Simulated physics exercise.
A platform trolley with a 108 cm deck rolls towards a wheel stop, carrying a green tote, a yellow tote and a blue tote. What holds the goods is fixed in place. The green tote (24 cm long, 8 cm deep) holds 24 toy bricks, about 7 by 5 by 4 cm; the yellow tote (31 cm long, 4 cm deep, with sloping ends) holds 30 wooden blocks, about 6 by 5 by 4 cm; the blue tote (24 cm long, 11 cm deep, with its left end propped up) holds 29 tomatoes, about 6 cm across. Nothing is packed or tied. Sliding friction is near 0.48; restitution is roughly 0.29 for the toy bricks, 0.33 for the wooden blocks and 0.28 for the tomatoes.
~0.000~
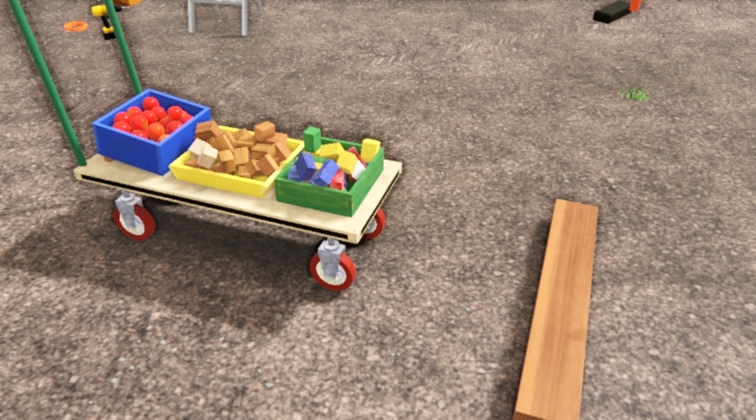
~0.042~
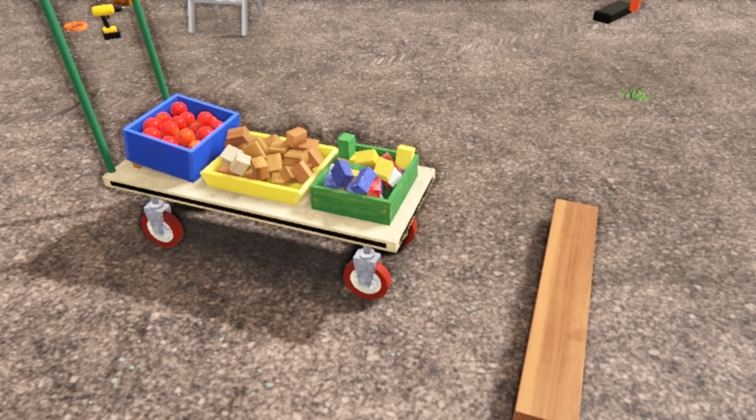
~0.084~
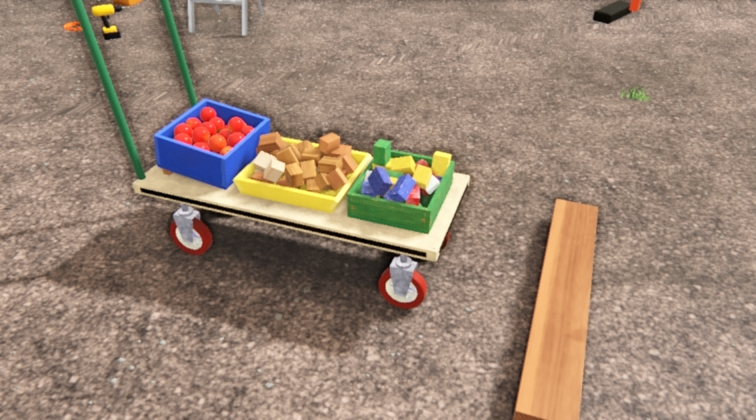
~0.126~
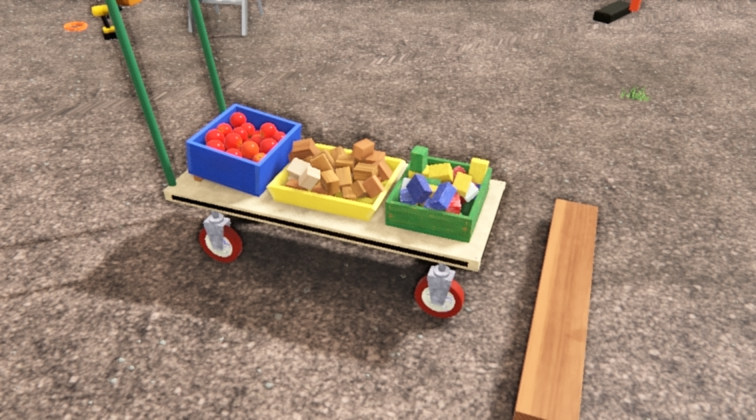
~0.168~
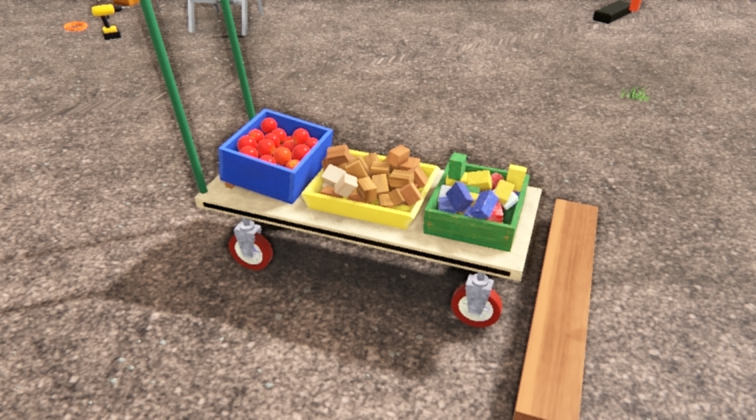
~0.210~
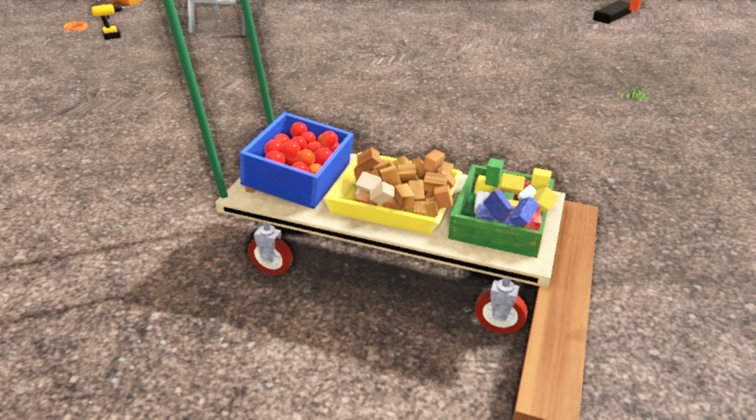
In the video, a platform trolley with a green handle carries a blue tote of red tomatoes, a yellow tote of wooden blocks and a green tote of toy bricks, rolling rightward across rough ground up to a wooden beam.
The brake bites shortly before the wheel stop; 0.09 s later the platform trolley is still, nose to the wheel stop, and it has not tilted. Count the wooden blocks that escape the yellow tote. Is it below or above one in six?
More than one in six of the wooden blocks leave the yellow tote.
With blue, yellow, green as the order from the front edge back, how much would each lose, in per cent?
Then green tote 30, yellow tote 40, blue tote 10 per cent.
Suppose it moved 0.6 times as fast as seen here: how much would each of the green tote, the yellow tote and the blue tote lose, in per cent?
In that case green tote 10, yellow tote 20, blue tote 0 per cent.
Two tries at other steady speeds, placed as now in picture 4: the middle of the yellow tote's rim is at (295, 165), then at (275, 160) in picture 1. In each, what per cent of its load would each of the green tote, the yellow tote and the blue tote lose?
Green tote 10 then 20, yellow tote 10 then 20, blue tote 0 then 0 per cent.
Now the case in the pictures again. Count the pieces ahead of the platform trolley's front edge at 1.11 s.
Some 8 pieces.
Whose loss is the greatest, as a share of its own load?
The yellow tote.
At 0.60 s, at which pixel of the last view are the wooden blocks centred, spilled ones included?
Around (441, 195).
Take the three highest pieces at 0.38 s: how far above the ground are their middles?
Some 52 cm up.
After 0.26 s, 1 of 24 out of the green tote, 5 of 30 out of the yellow tote and 1 of 29 out of the blue tote.
After 0.38 s, 3 of 24 out of the green tote, 8 of 30 out of the yellow tote and 2 of 29 out of the blue tote.
After 0.60 s, 5 of 24 out of the green tote, 12 of 30 out of the yellow tote and 2 of 29 out of the blue tote.
Outcome (at 1.11 s), 5 of 24 out of the green tote, 12 of 30 out of the yellow tote and 2 of 29 out of the blue tote. Asked share, 12 of 30, 40 per cent.
